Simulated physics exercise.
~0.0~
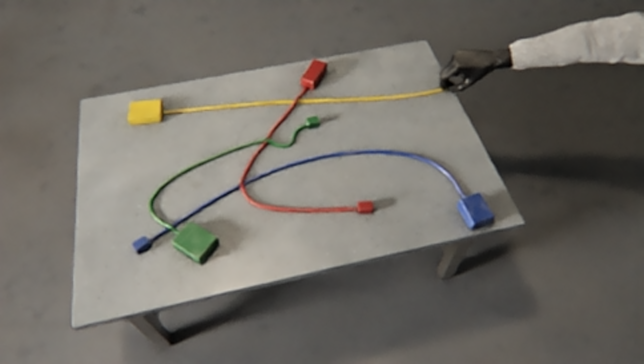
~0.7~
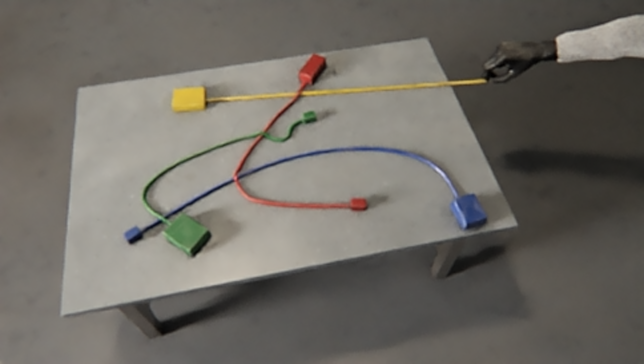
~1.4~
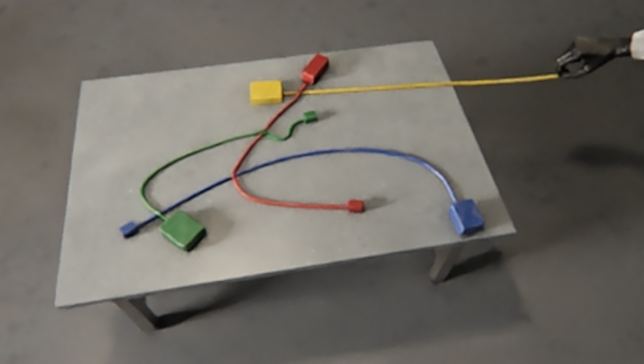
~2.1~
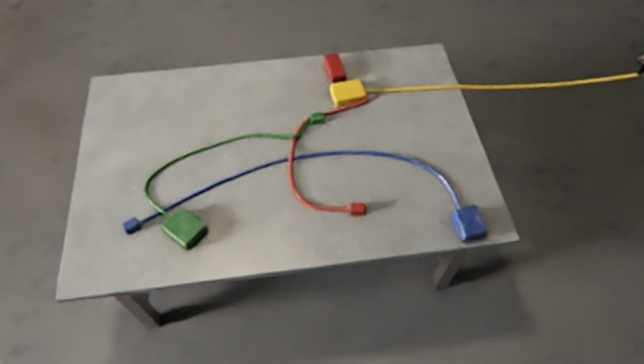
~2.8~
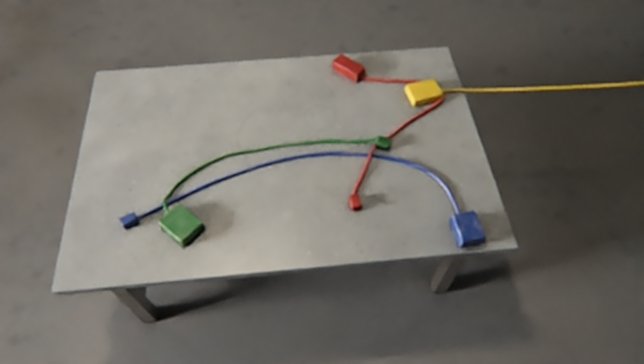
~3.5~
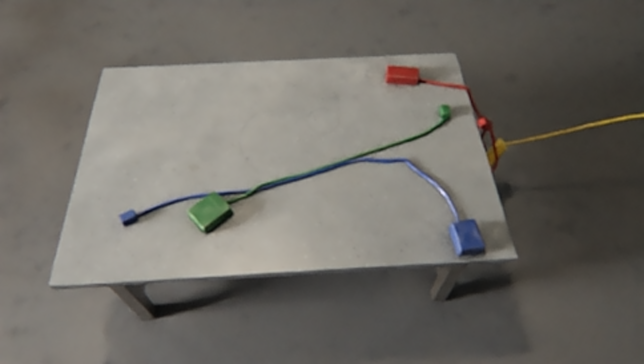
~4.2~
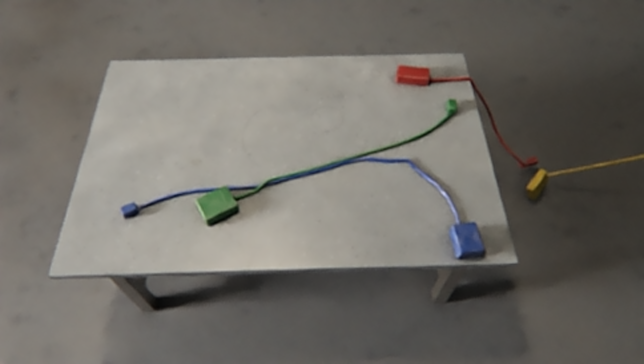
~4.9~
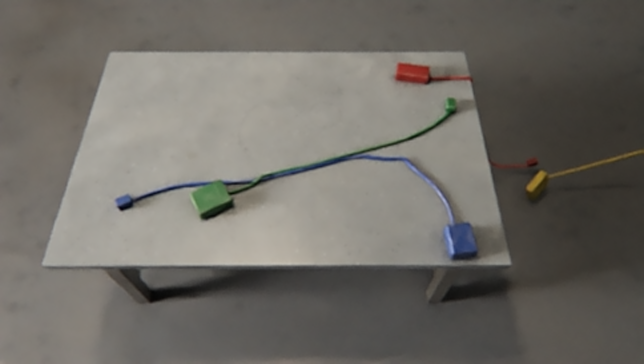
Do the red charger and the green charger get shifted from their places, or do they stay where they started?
Both get shifted. The red charger is dragged to the right along the back of the table, and the green charger moves a little to the right.
